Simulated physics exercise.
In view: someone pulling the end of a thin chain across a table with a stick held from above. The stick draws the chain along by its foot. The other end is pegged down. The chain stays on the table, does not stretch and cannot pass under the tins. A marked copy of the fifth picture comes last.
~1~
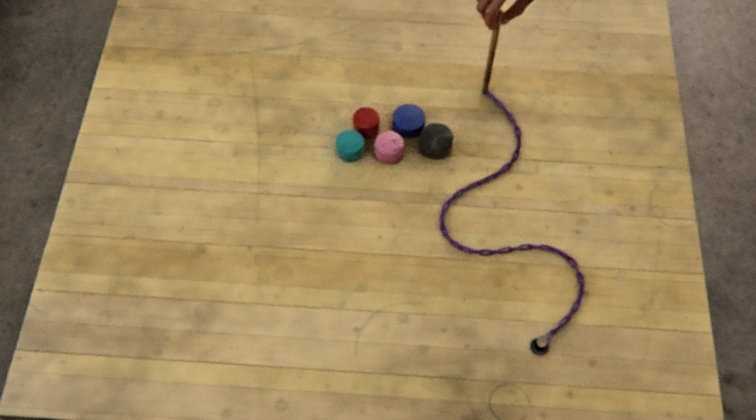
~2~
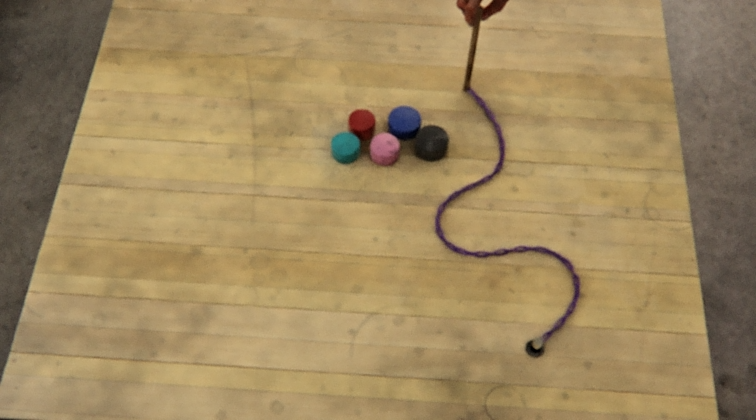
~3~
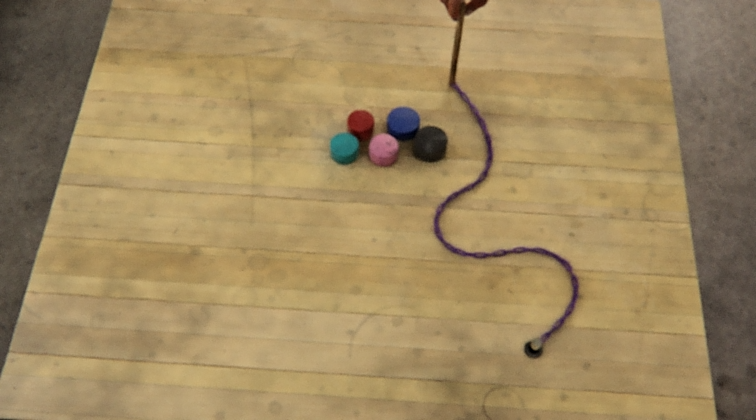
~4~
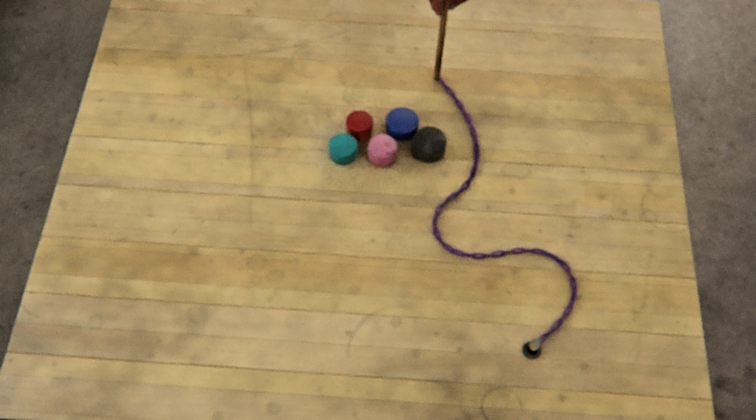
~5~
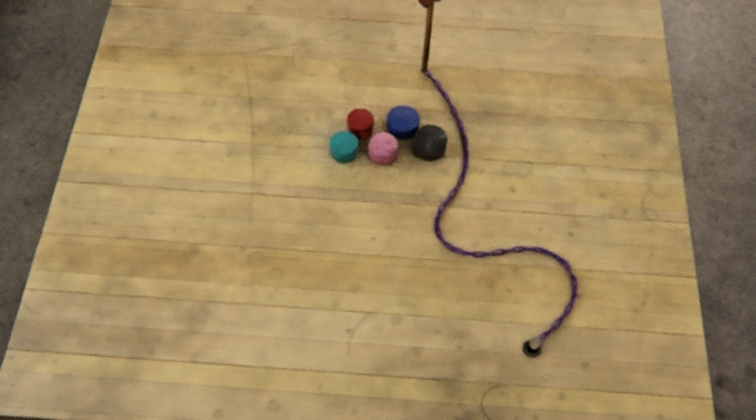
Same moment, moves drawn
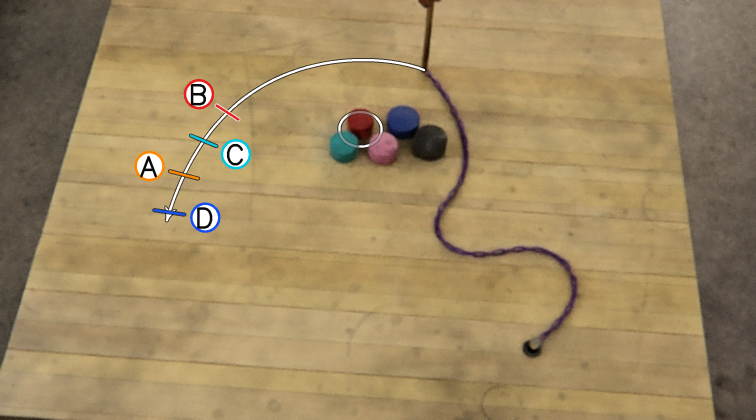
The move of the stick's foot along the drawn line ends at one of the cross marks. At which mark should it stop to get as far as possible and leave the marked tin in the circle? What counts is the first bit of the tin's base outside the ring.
All is well up to B.
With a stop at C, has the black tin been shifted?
Yes.
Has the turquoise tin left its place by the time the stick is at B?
By then, no.
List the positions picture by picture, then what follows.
In the first frame, pink tin (389, 148); red tin (366, 123); blue tin (409, 121).
In the second frame, blue tin (404, 123); black tin (432, 143).
In the third frame, turquoise tin (344, 149); peg (535, 346).
In the fourth frame, pink tin (382, 151); red tin (360, 126).
In the fifth frame, blue tin (403, 122); black tin (430, 143); turquoise tin (344, 147).
On the copy, A at (184, 175); B at (228, 113); C at (204, 141); D at (169, 212); the ring at (360, 129); the route from (424, 70) via (260, 87) to (167, 221).
On B. First, foot of the stick (351, 61); red tin (360, 124).
Then, foot of the stick (279, 78); red tin (360, 124).
Finally, foot of the stick (228, 113); pink tin (377, 157); red tin (360, 124); blue tin (390, 135); black tin (413, 154); the red tin is still in its ring.
By contrast, A drags the ringed tin to (337, 152); C drags the ringed tin to (349, 136); D drags the ringed tin to (327, 170).
